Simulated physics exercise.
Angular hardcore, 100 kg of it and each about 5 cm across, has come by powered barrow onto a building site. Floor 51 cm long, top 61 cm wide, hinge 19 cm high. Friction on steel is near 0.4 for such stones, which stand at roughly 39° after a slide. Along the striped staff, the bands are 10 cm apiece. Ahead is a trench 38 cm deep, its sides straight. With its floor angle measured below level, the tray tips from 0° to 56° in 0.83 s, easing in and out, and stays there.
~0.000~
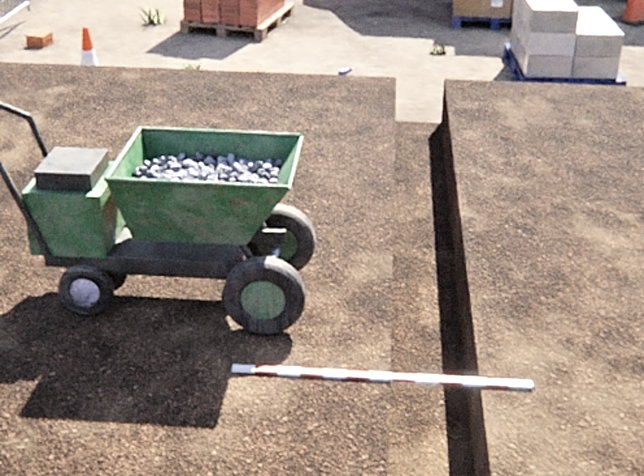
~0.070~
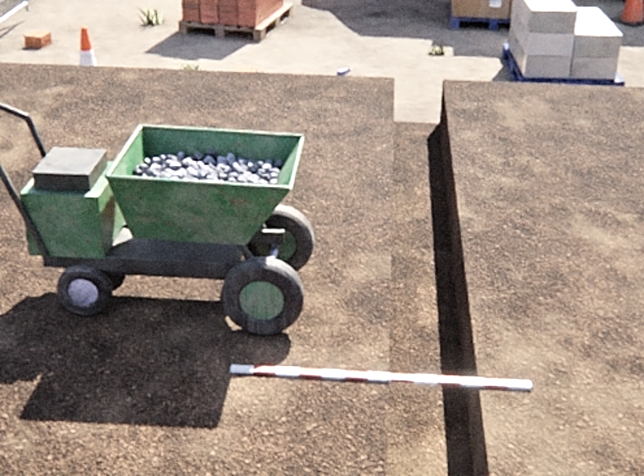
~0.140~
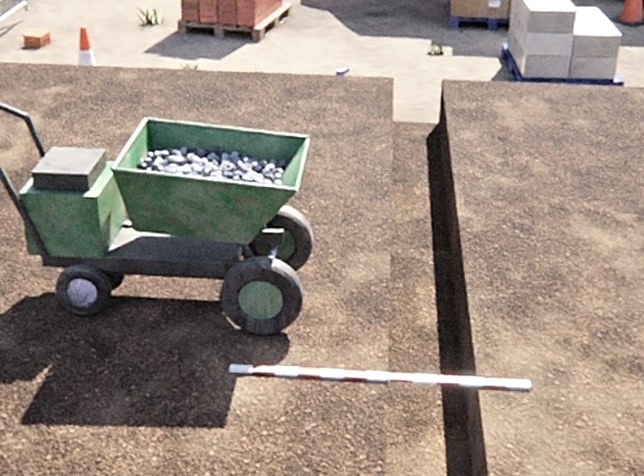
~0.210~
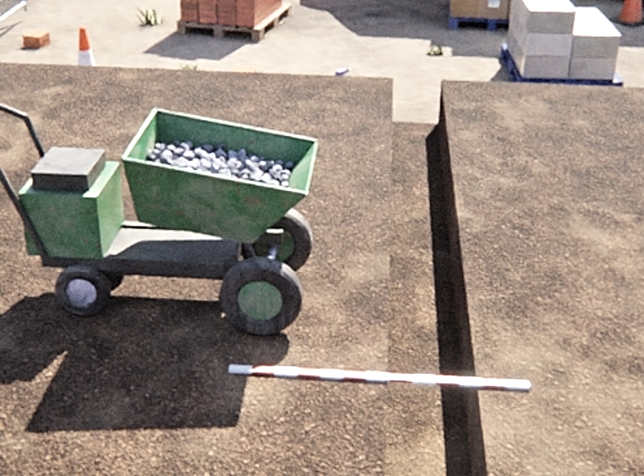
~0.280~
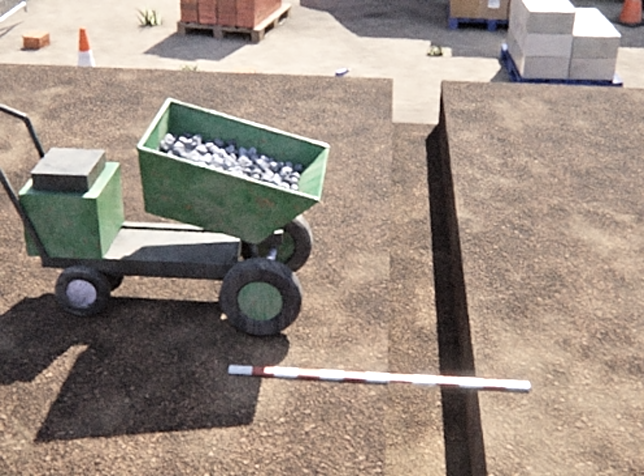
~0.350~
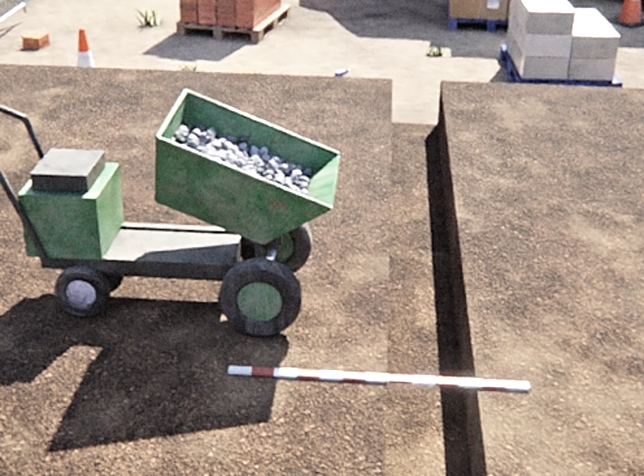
On a building site, a green barrow's tray of grey stones tilts steadily to the right.
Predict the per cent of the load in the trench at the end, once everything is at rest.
Near 12 per cent.
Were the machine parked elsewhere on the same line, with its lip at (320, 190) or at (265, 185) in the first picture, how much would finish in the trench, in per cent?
From the first place around 10 per cent, from the other around 10.
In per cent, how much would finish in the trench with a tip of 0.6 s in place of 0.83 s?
It would come to roughly 25 per cent.
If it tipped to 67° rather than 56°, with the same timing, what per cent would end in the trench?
It comes out at about 40 percent.
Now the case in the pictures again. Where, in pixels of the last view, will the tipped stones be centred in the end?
(433, 374).
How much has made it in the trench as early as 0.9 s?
0 per cent or so by then.
After 0.6 s the floor is at 47°; 100 % in the tray; the foremost stones are at (339, 226).
After 0.9 s the floor is at 56°; 100 % in the tray; the foremost stones are at (381, 241).
After 1.3 s the floor is at 56°; 92 % in the tray, 1 % short of the trench, 8 % in the trench; the foremost stones are at (454, 363).
After 3.2 s the floor is at 56°; 88 % in the tray, 12 % in the trench; the foremost stones are at (458, 382).
